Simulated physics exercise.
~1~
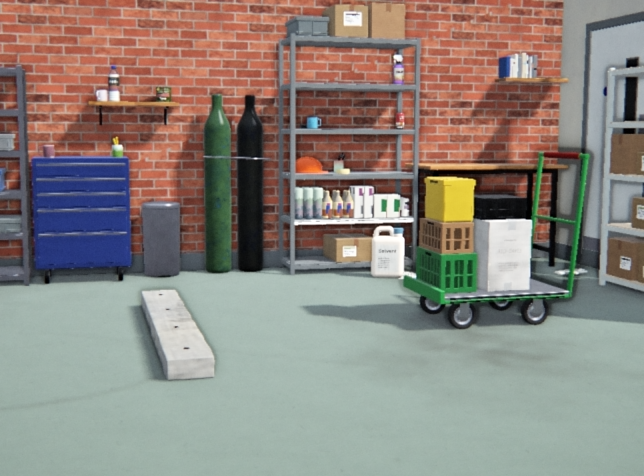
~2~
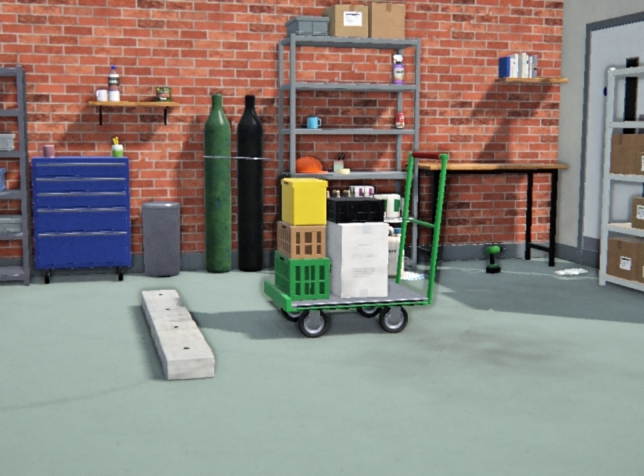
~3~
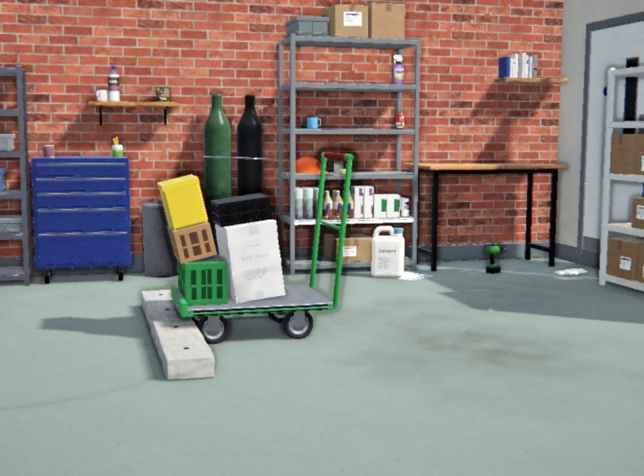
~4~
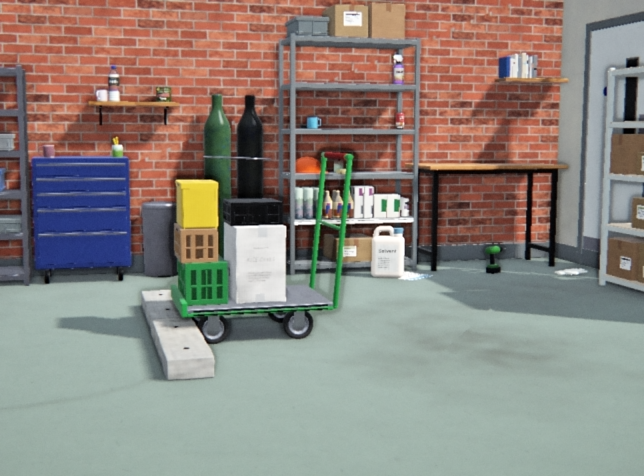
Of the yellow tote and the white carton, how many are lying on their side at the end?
None of them are. The yellow tote and the white carton both stand upright on the cart at the end.
